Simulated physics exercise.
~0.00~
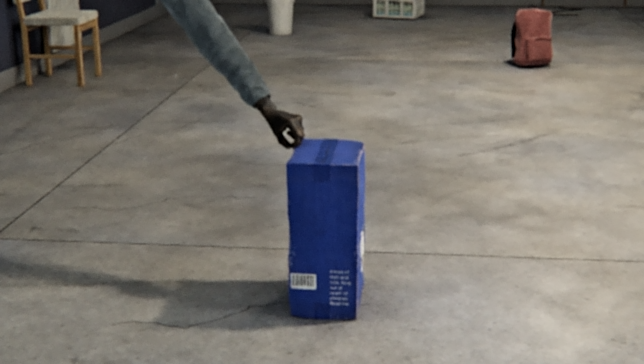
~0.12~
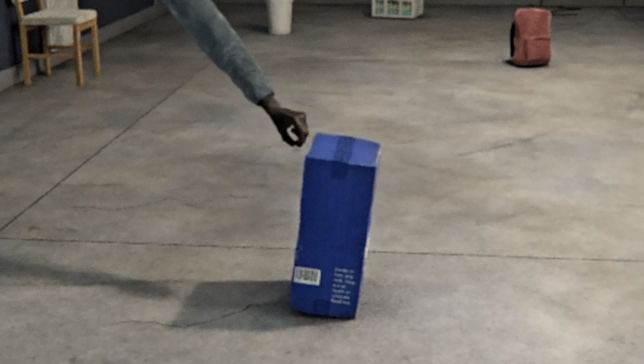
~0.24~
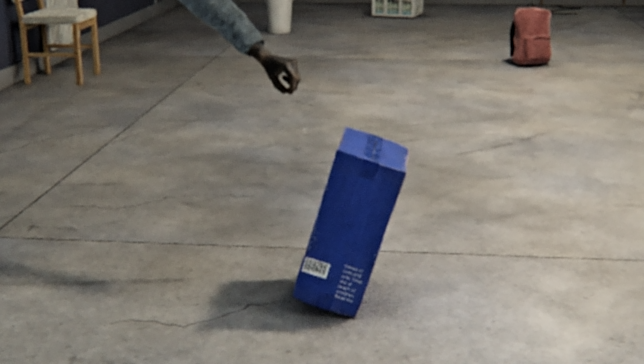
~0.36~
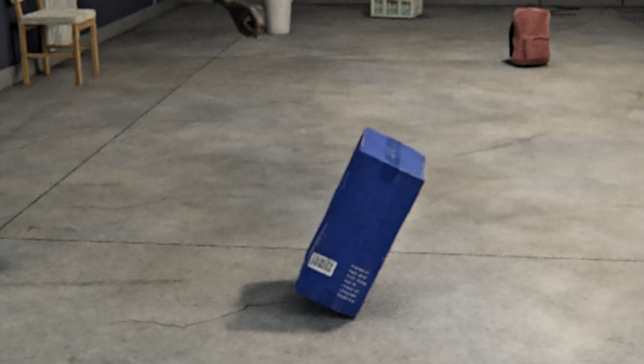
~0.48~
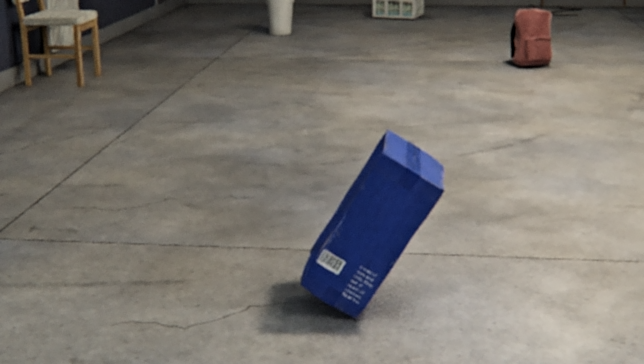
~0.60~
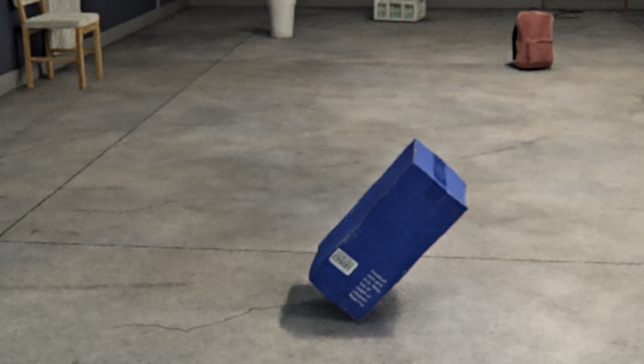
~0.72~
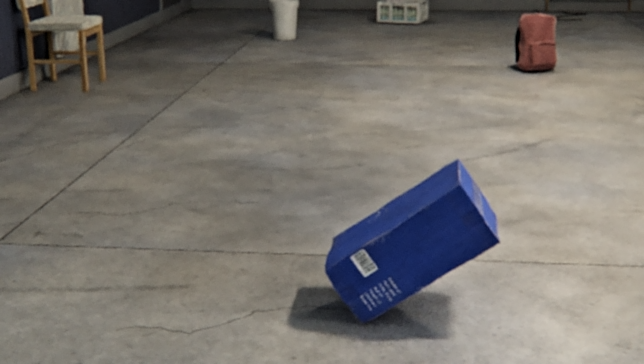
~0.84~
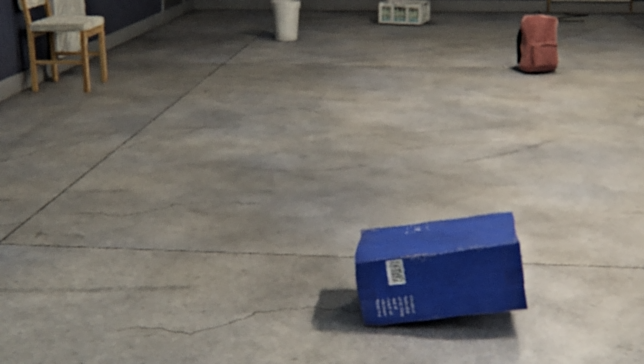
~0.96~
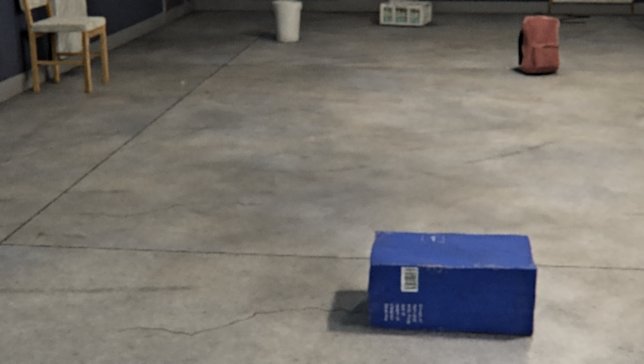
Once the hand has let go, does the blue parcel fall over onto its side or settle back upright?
The blue parcel falls over to the right and ends up lying on its side on the floor.
